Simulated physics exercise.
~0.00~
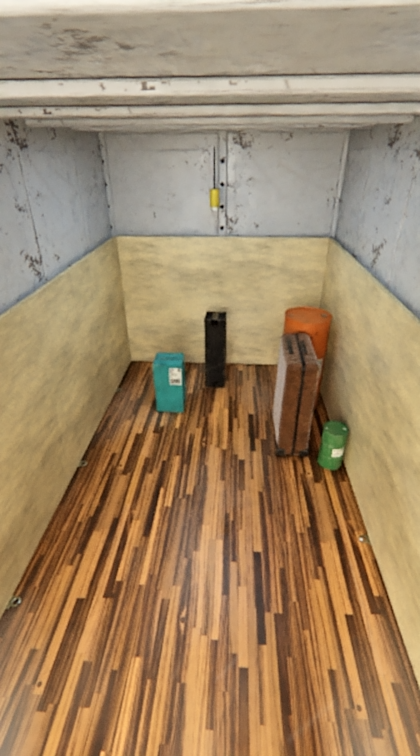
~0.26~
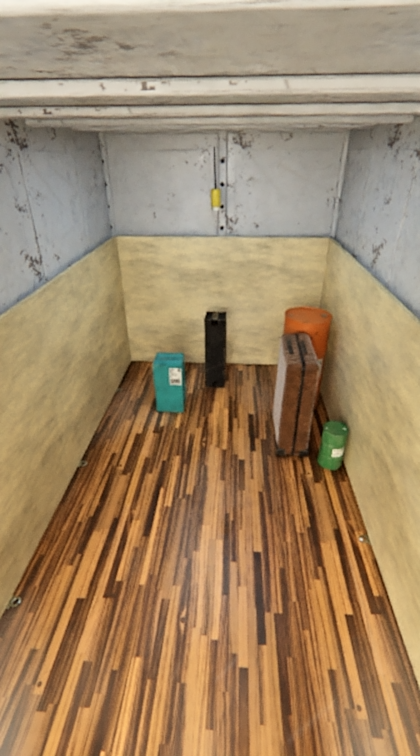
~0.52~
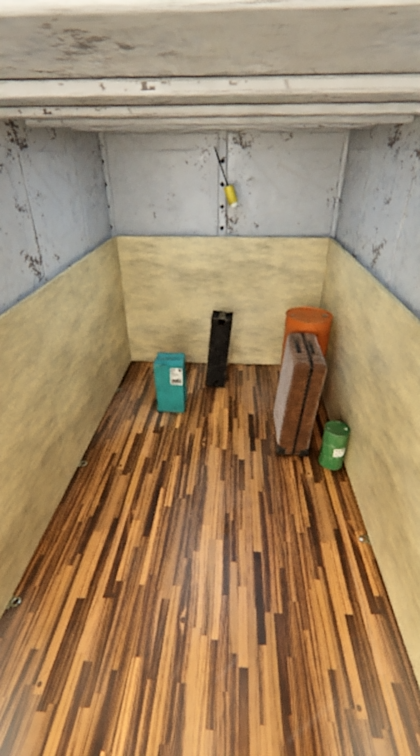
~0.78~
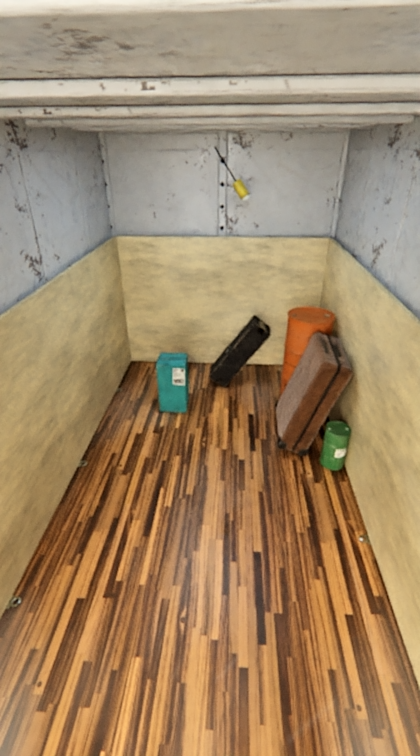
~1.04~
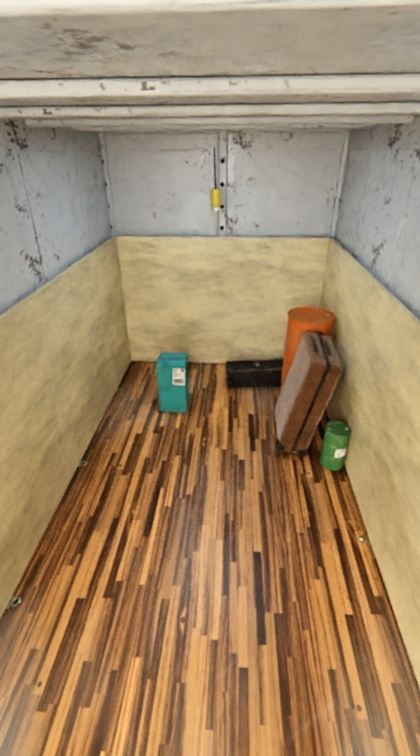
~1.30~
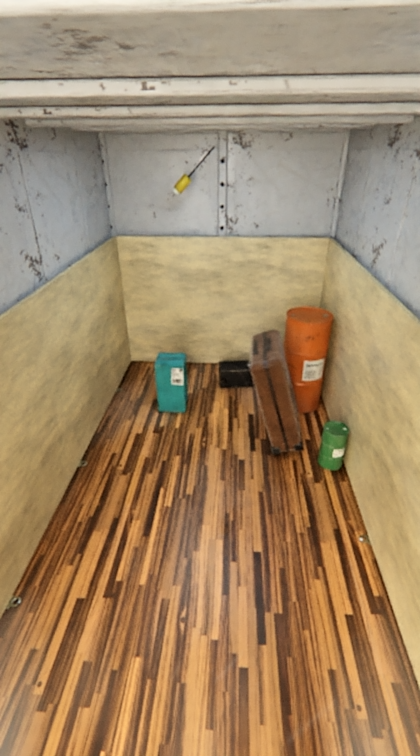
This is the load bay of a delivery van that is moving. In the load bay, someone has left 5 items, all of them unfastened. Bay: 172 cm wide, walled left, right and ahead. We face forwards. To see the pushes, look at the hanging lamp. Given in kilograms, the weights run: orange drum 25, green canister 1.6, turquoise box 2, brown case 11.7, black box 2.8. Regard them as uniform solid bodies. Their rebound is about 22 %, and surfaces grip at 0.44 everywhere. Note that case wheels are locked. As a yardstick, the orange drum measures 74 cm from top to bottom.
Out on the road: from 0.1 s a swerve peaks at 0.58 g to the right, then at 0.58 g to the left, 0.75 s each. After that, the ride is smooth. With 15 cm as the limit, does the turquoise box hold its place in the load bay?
Most likely it gets relocated.
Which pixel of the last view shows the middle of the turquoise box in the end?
It comes to rest near (135, 382).
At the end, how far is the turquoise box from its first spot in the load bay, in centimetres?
Around 28 centimetres.
Around 1.40 s, push 0.32 g left; black box on its side; brown case at 37° to upright.
Around 1.60 s, smooth; turquoise box at 4° to upright near (158, 380); brown case on its side; black box on its side.
Around 1.70 s, smooth; turquoise box shifted 21 cm near (144, 379); brown case on its side; black box on its side.
Around 2.10 s, smooth; turquoise box at 4° to upright near (136, 382); brown case on its side; black box on its side.
Finally (3.1 s), on their side or leaning hard in the load bay, brown case and black box; not toppled but over 15 cm from the start, turquoise box; the other 2 still in place (within 15 cm). In the last view, turquoise box near (135, 382).
